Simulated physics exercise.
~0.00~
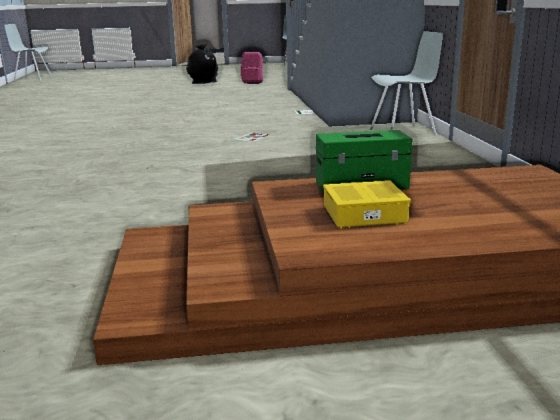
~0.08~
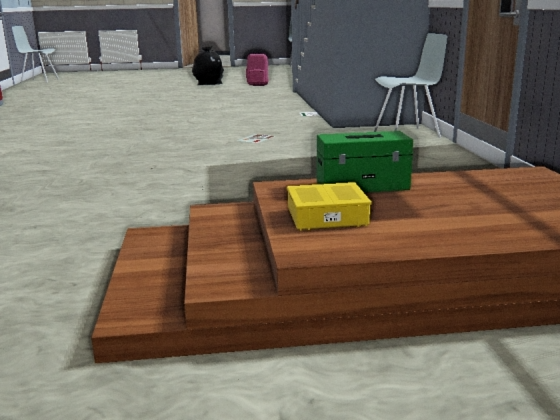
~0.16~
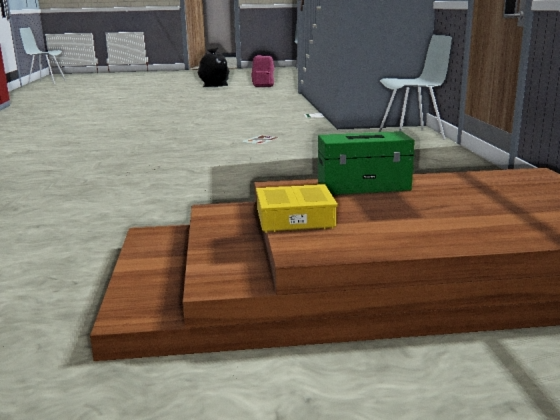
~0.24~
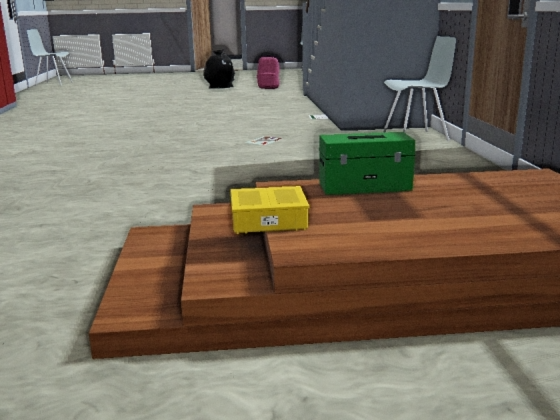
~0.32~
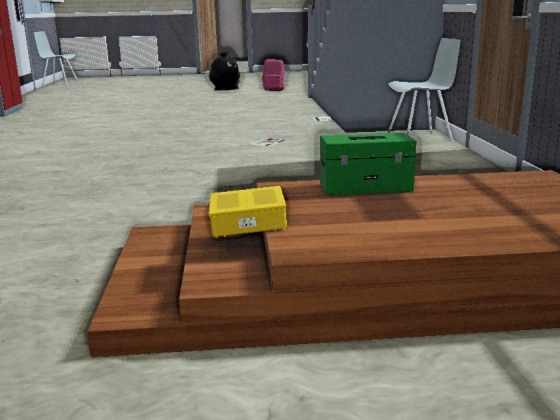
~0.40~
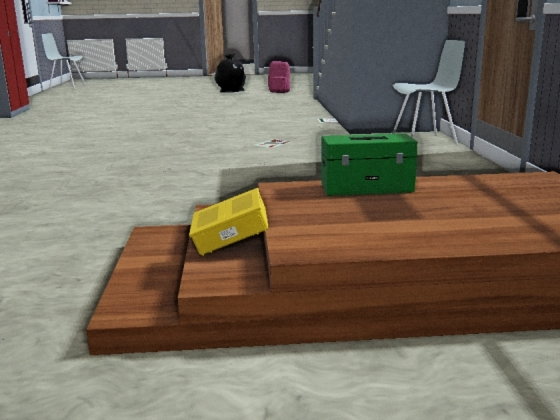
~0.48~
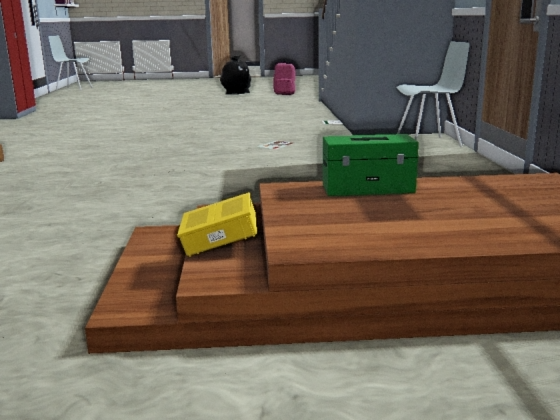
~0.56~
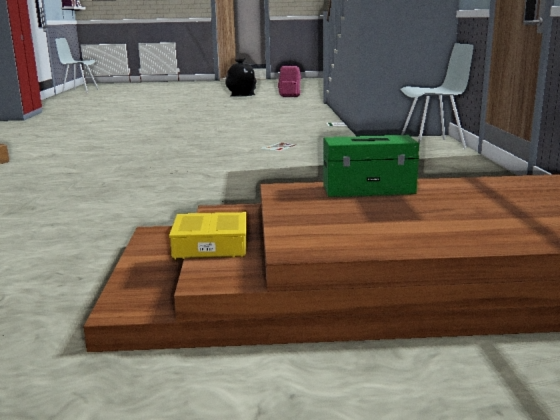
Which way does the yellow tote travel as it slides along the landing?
The yellow tote travels to the left, toward the steps.
